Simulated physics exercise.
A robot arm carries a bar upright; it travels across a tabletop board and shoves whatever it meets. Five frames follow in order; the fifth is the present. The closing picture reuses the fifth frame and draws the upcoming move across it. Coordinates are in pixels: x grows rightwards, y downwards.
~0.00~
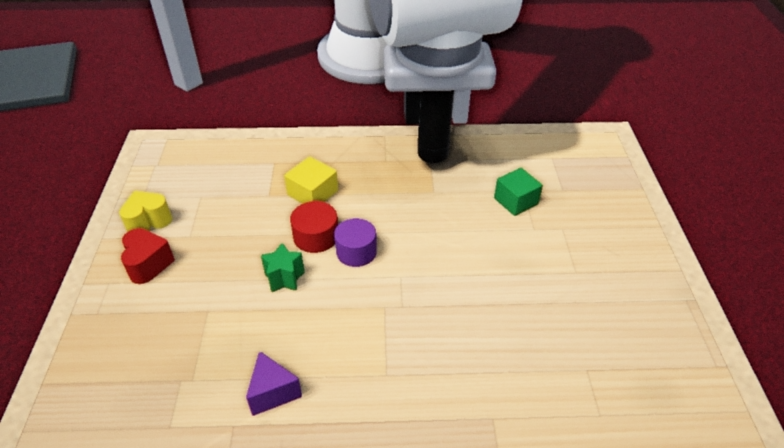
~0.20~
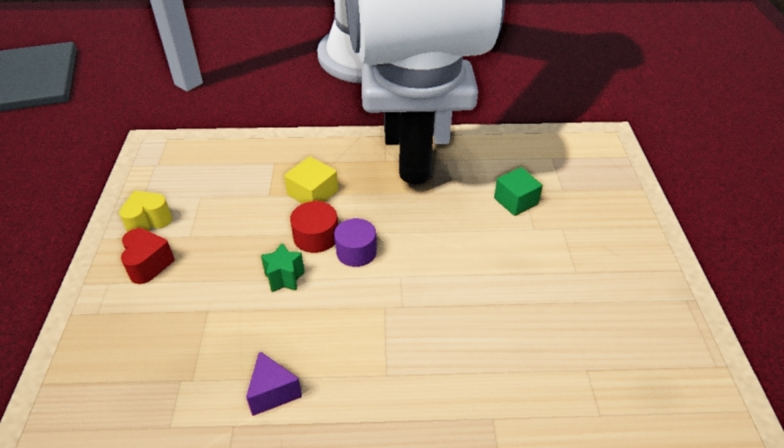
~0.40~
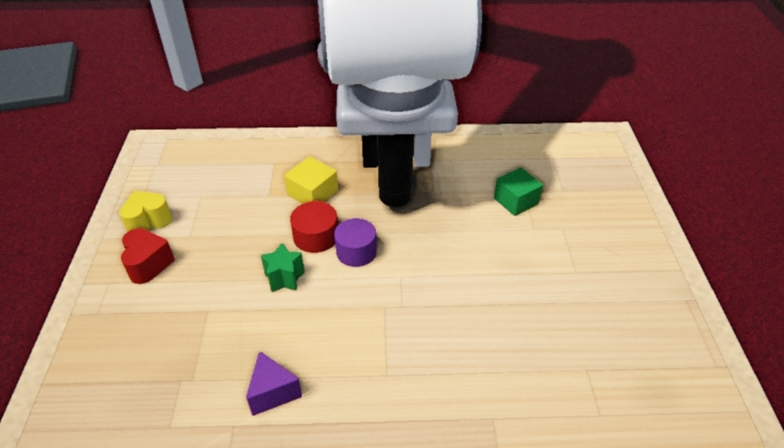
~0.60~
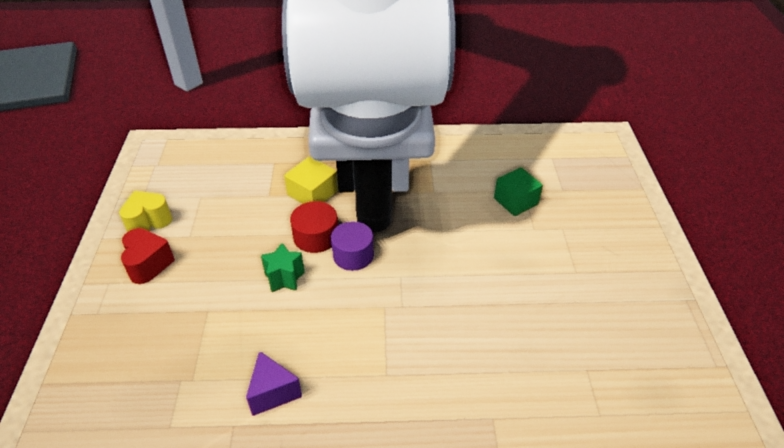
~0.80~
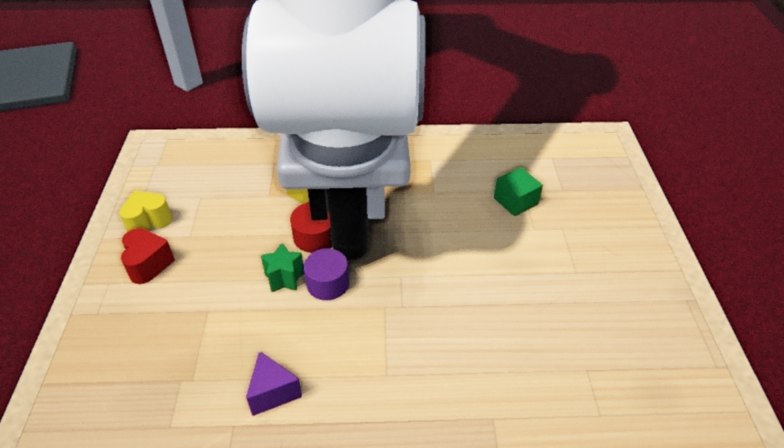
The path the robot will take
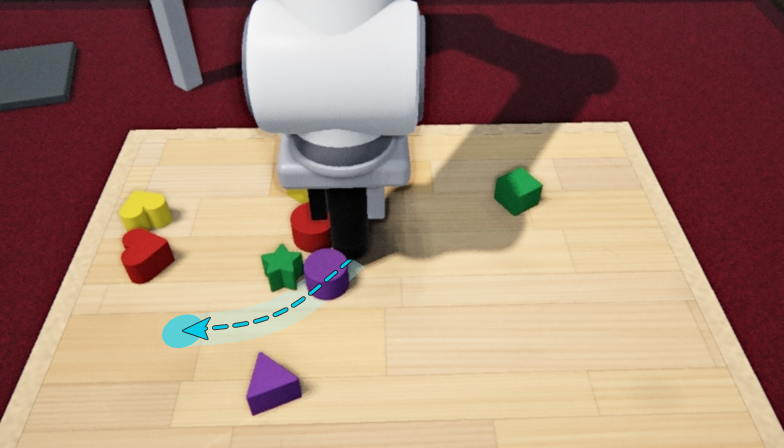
A light wooden tabletop above a dark red floor is seen from a high, fixed view facing a white robot arm. Yellow and red blocks sit at left and upper left, a purple disc and green star near the centre, a purple triangle below, and a green block at right. The arm sweeps its black bar down and leftward, then pushes the purple disc toward the lower left, beside the star.
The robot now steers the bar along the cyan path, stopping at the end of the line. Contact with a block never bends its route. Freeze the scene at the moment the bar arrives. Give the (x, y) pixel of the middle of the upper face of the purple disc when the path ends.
Final place: (251, 339).
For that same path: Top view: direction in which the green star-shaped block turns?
My prediction: CW.
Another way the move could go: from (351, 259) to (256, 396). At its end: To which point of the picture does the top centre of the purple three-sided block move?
At roughly (255, 413).
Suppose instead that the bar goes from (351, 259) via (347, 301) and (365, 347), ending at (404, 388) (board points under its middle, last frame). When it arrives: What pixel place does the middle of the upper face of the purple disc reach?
I think it will end close to (304, 294).
The line goes from (351, 259) via (308, 295) and (250, 323), ending at (183, 331).
On the path given first. One third of the way, bar (307, 285); purple disc (285, 307).
Two thirds of the way, bar (247, 312); purple three-sided block (269, 381); green star-shaped block (274, 262), turned 45° clockwise; purple disc (251, 339).
At the end, bar (178, 320); purple three-sided block (269, 381); green star-shaped block (274, 262), turned 45° clockwise; red disc unmoved; purple disc (251, 339).
